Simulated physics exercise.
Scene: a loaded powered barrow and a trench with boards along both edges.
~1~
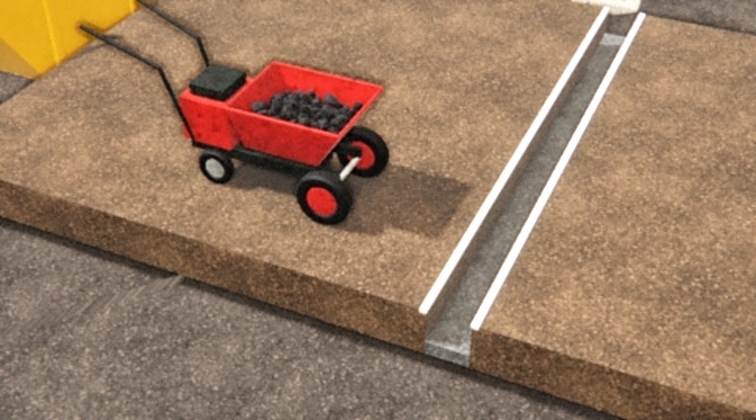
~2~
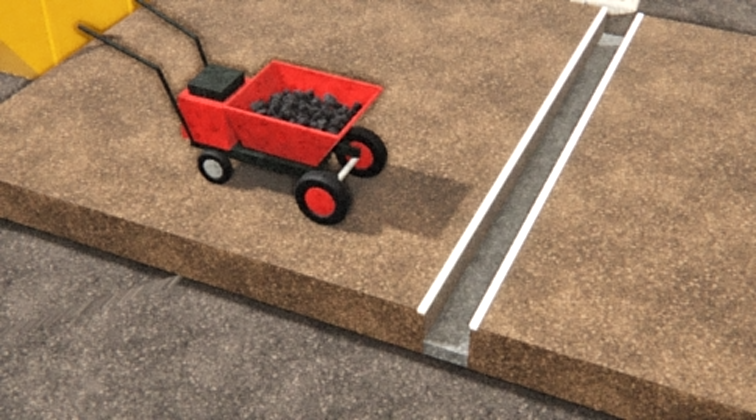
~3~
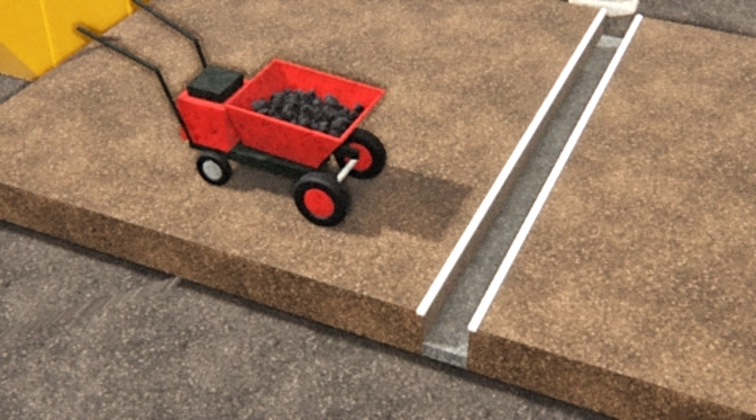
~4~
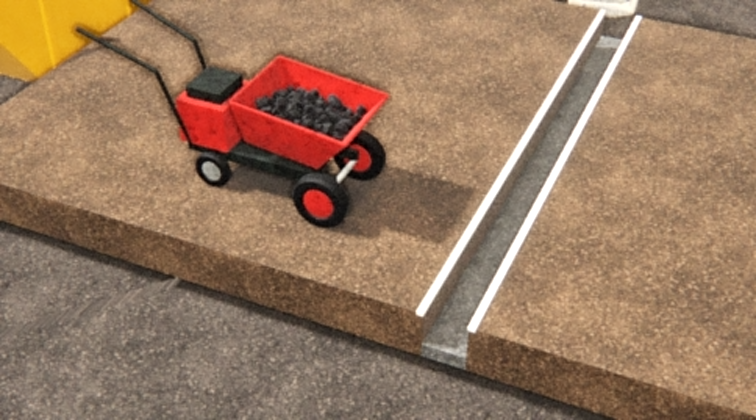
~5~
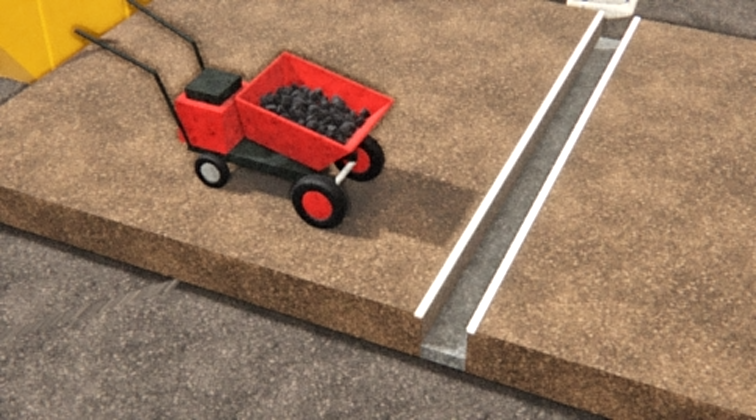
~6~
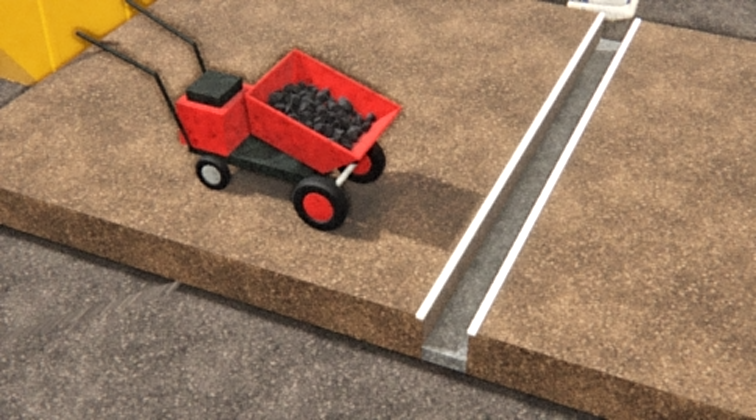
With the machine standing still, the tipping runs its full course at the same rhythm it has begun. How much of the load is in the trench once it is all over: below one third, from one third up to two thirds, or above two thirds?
The trench never gets as much as a third.
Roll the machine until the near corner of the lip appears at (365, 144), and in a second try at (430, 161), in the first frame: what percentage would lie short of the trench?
Roughly 30 percent first, then roughly 0 percent.
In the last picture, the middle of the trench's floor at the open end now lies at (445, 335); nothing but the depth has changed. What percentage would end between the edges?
Estimated share: Approx. 20 %.
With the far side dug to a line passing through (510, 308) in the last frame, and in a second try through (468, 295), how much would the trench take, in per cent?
Around 20 percent first, around 20 percent second.
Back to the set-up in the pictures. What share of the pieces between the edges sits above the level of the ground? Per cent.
About 0 in a hundred.
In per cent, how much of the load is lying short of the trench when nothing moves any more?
I'd estimate about 65 per cent of the load.
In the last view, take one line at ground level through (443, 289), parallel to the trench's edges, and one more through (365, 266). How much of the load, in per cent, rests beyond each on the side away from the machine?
Roughly 20 per cent, then roughly 90 per cent.
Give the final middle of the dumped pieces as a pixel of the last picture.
Resting centre, last picture - approx. (445, 229).
Soon after the last picture, skip tipped steeply; all in the skip.
A little later, skip tipped right over; most in the skip; a small part short of the trench; a stray few falling.
Later still, skip tipped right over; about a quarter in the skip; about half short of the trench; about a quarter in or heaped over the trench.
By the end, skip tipped right over; a small part in the skip; about two thirds short of the trench; about a quarter in or heaped over the trench; none beyond it.
